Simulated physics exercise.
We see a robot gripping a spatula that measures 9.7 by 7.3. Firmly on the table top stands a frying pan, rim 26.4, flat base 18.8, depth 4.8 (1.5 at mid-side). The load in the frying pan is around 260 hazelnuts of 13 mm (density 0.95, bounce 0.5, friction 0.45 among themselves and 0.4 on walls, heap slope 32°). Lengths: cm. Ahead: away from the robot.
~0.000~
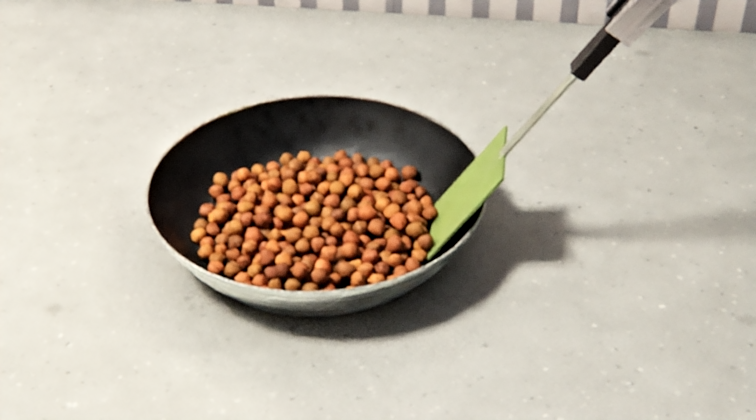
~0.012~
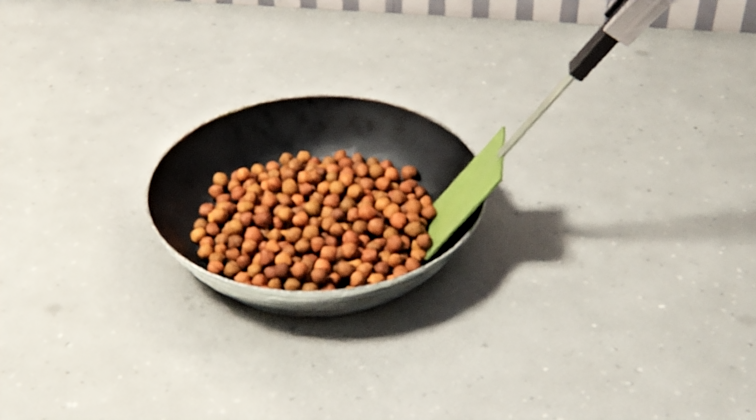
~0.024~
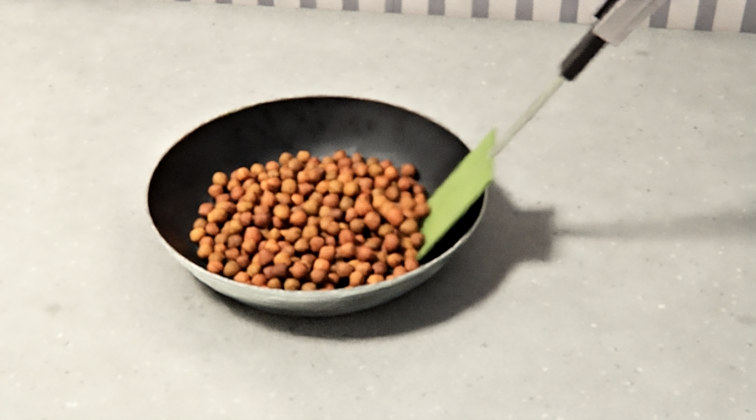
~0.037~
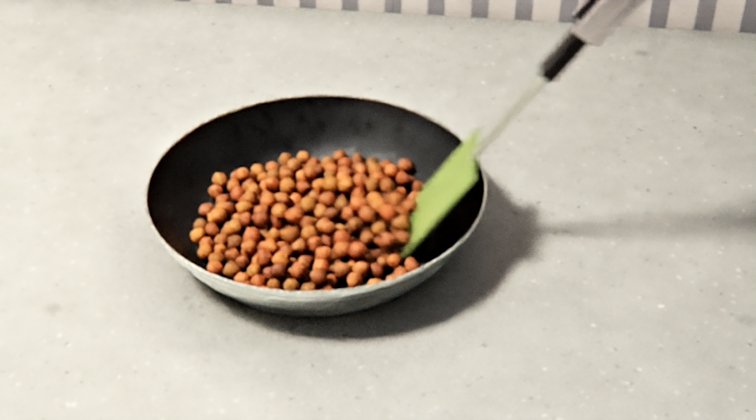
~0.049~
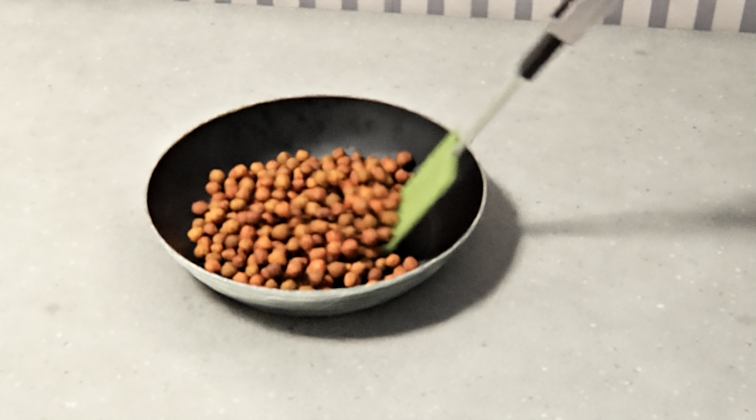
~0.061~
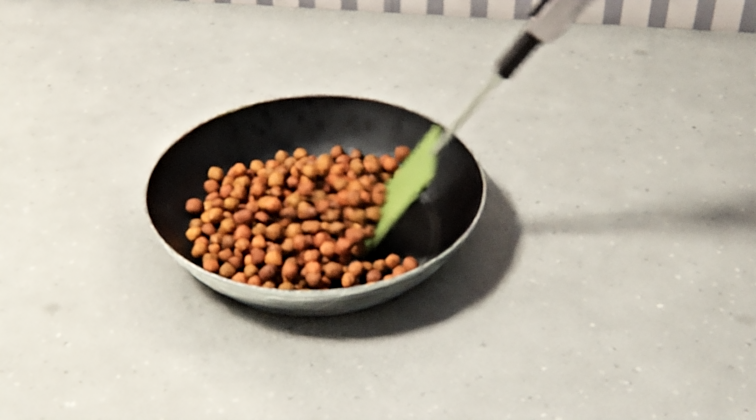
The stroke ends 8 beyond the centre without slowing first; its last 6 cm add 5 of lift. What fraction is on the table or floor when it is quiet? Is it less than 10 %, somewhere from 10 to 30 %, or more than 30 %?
It is from 10 to 30 %.
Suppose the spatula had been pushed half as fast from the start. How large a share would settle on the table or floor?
5 per cent, about.
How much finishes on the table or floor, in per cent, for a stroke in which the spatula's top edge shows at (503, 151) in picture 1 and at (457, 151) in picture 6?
It works out to about 10 %, more or less.
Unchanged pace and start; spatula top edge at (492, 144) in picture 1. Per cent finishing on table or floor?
15 percent or thereabouts.
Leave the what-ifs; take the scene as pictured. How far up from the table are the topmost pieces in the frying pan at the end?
It reaches around 4.0 cm.
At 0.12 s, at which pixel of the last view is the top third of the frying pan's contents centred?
It is centred at roughly (268, 192).
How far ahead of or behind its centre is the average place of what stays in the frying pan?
I'd put it at roughly 3.5 cm toward the front.
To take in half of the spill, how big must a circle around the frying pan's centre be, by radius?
74 cm or so.
After 0.09 s, sloping 57°, highest piece 6 above the table; 256 in the frying pan.
After 0.12 s, sloping 57°, highest piece 8 above the table; 256 in the frying pan.
After 0.34 s, sloping 57°, highest piece 10 above the table; 220 in the frying pan, 24 on the table or floor, 12 on the blade or in flight.
After 1.39 s, sloping 57°, highest piece 4 above the table; 220 in the frying pan, 36 on the table or floor.
In the end, 220 in the frying pan, 36 on the table or floor. That is 14 % on the table or floor.
